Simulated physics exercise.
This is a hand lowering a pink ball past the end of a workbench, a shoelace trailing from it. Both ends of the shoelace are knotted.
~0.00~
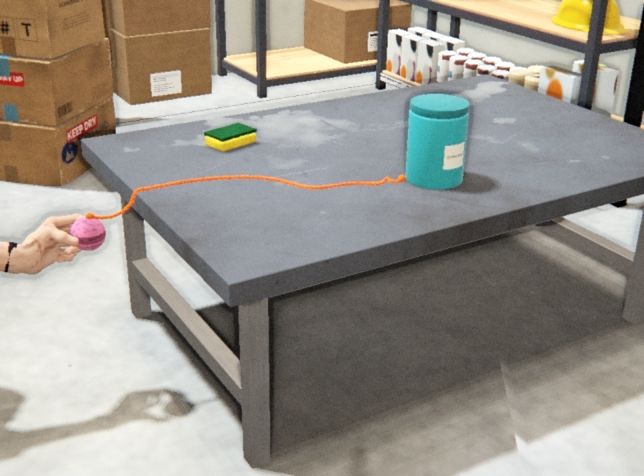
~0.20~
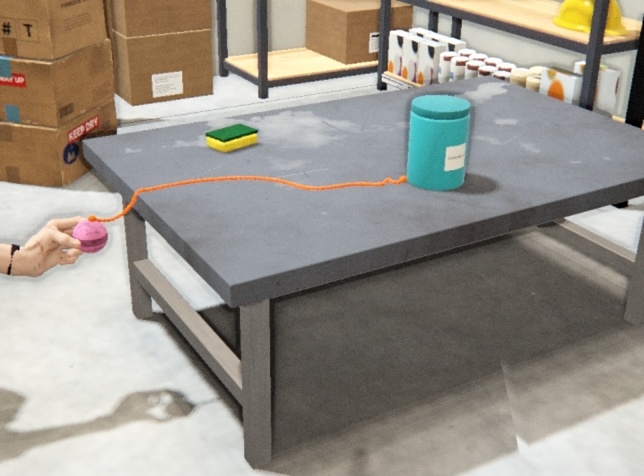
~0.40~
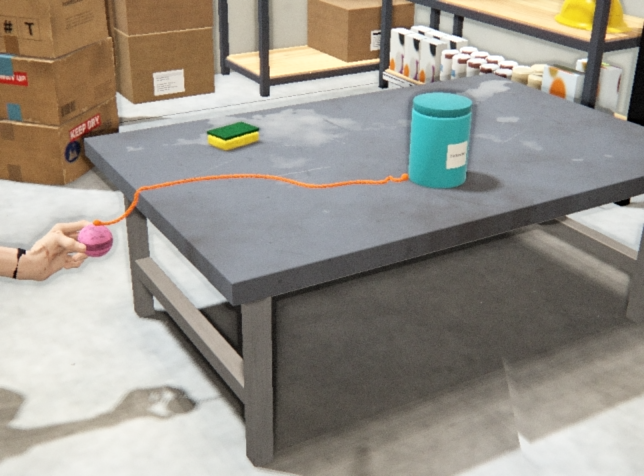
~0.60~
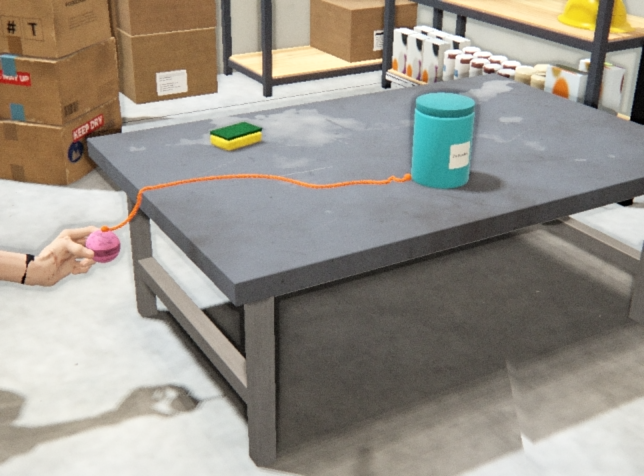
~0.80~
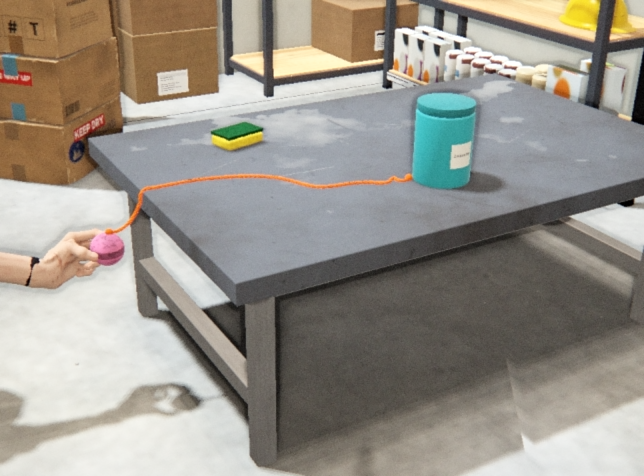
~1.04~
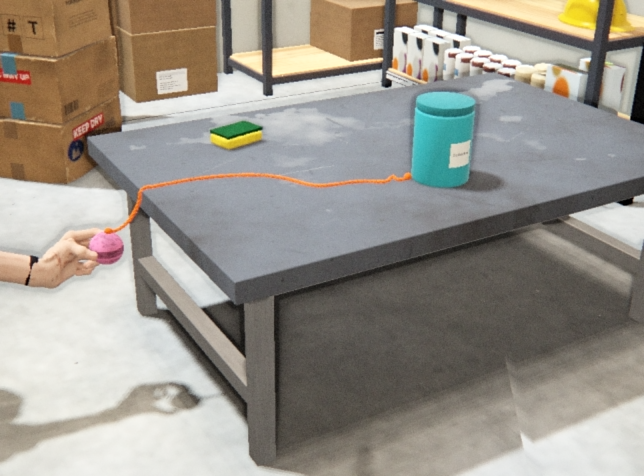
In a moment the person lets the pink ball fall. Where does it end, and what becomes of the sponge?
By the end the pink ball has stayed suspended, and the sponge has held its position.
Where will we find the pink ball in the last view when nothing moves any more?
Centre of the object: (208, 332).
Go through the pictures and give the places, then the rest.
Pink ball (88, 234); turquoise canister (440, 102); sponge (231, 130), in the first frame.
Pink ball (90, 237), in the second frame.
Pink ball (95, 240), in the third frame.
Pink ball (103, 246); shoelace through (341, 185) (255, 176), in the fourth frame.
Pink ball (108, 249); shoelace through (342, 185) (256, 176), in the fifth frame.
Pink ball (107, 248); turquoise canister (446, 100); sponge (236, 128); shoelace tied to the canister, with little slack, in the sixth frame.
After 1.80 s, ball below the edge near (186, 343); canister shifted a little; sponge unmoved.
After 2.84 s, ball below the edge near (171, 348); canister shifted a little; sponge unmoved.
At rest, ball below the edge near (208, 332); canister shifted a little; sponge unmoved. The pink ball ends up dangling and the sponge keeps its place.
